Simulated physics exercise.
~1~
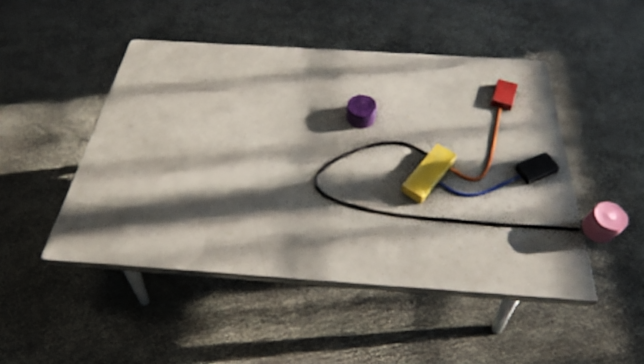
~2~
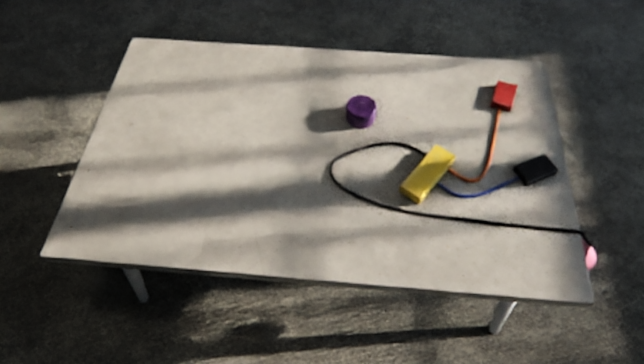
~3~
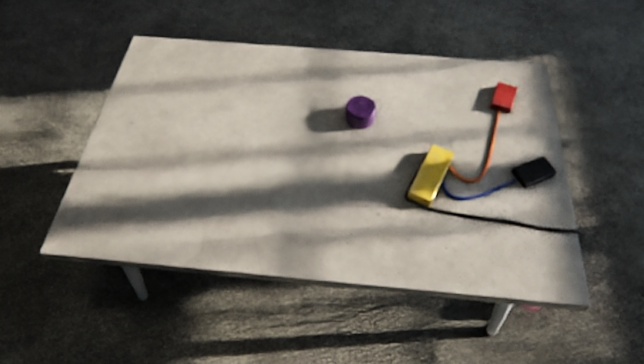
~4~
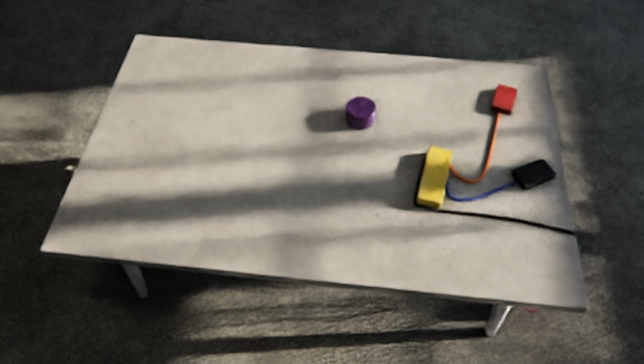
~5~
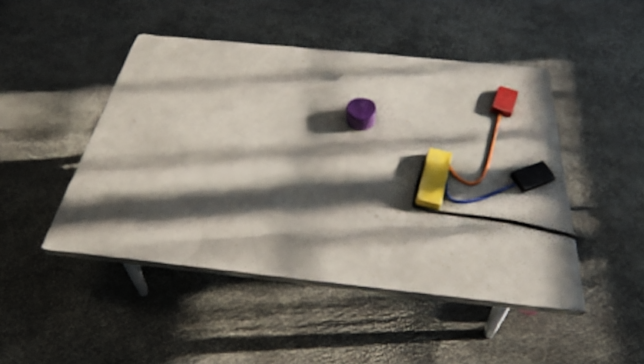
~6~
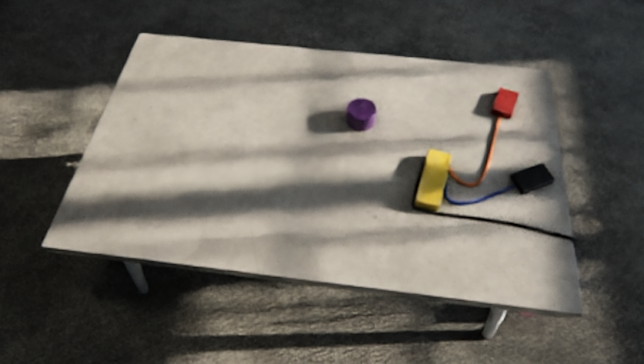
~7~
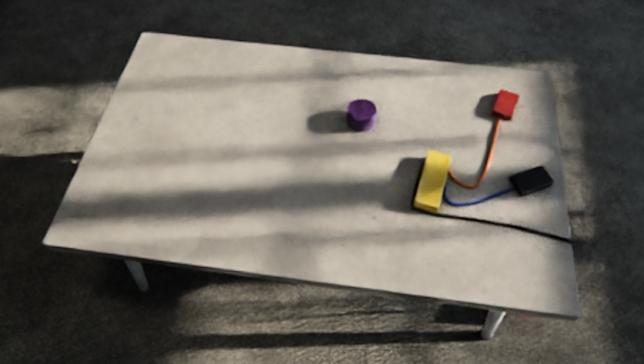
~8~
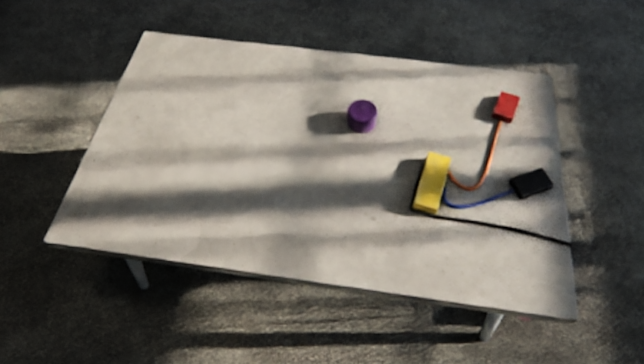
On a pale table, a pink cylinder drops off the right edge, pulling its black cable taut and slightly turning the yellow strip.
